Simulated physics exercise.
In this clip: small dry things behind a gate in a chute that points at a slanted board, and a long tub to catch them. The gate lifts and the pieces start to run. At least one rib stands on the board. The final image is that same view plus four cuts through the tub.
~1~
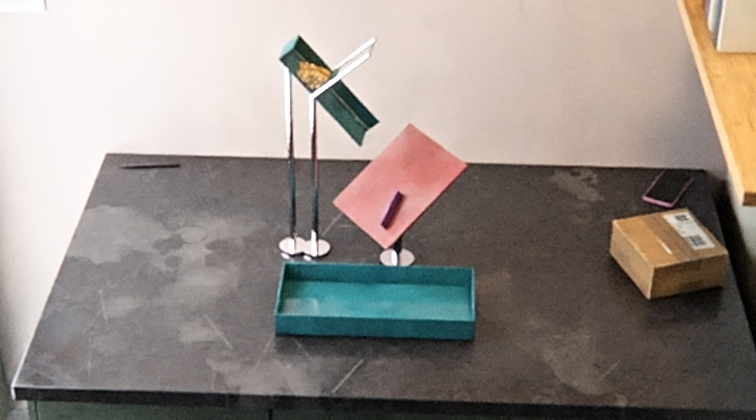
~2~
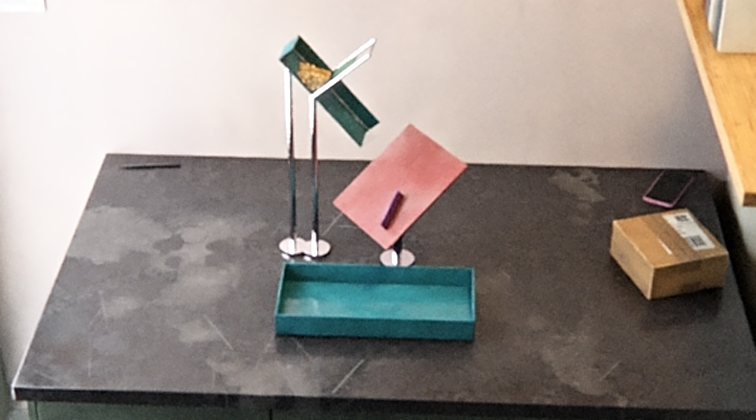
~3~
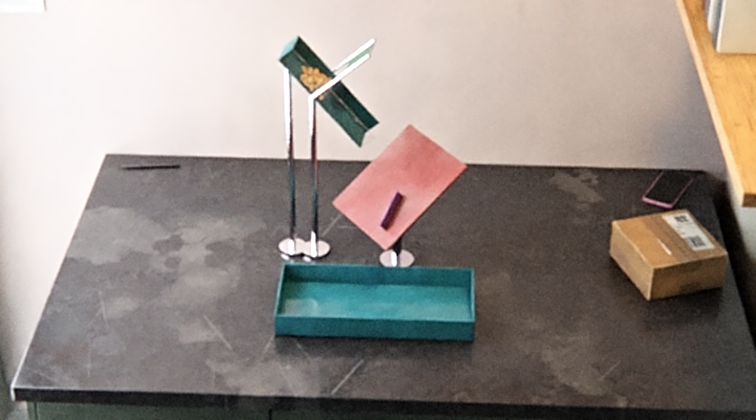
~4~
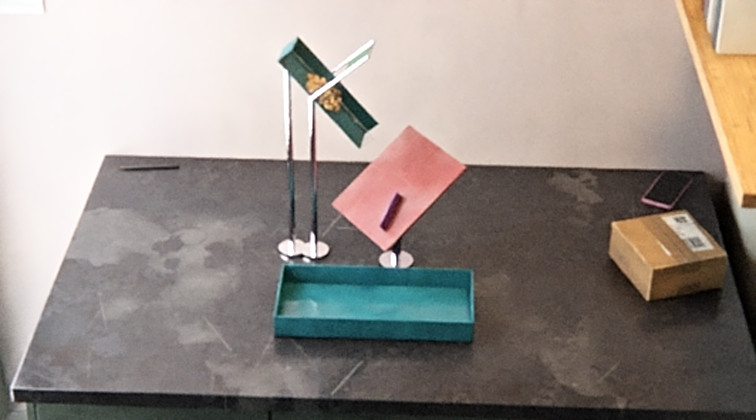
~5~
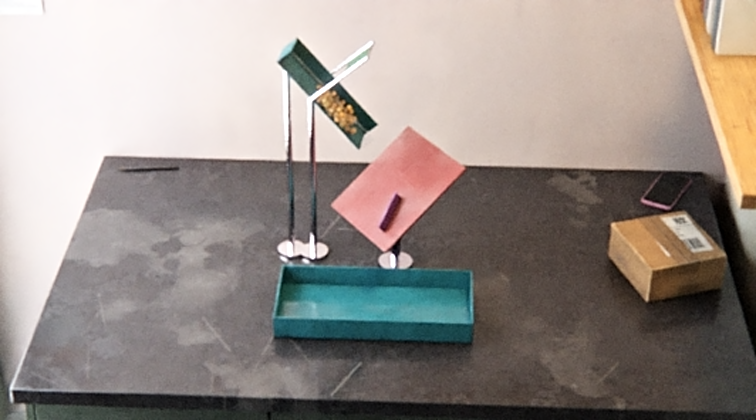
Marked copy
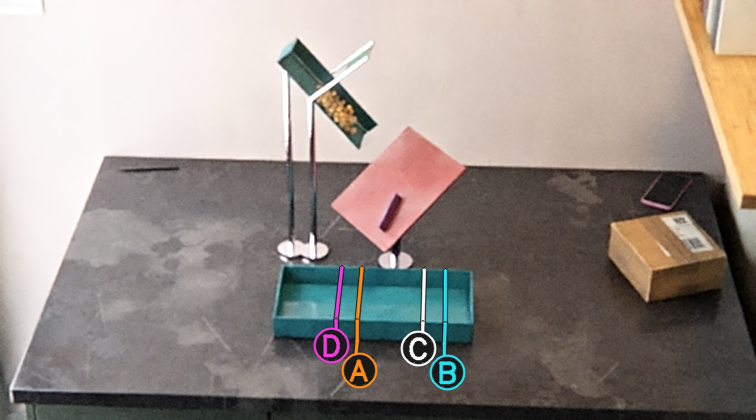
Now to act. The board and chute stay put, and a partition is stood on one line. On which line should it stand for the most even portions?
It is D.
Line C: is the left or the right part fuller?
The left side.
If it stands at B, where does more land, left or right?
The left side.
On the marked copy, line A crosses the front rim at (357, 320); line B crosses the front rim at (445, 322); line C crosses the front rim at (422, 322); line D crosses the front rim at (336, 319).
If A is chosen, of what is caught, the larger part on the left of the divider, about a tenth on the right.
If B is chosen, of what is caught, every piece on the left of the divider, not one piece on the right.
If C is chosen, of what is caught, almost all on the left of the divider, just a few on the right.
If D is chosen, of what is caught, roughly half on the left of the divider, roughly half on the right.
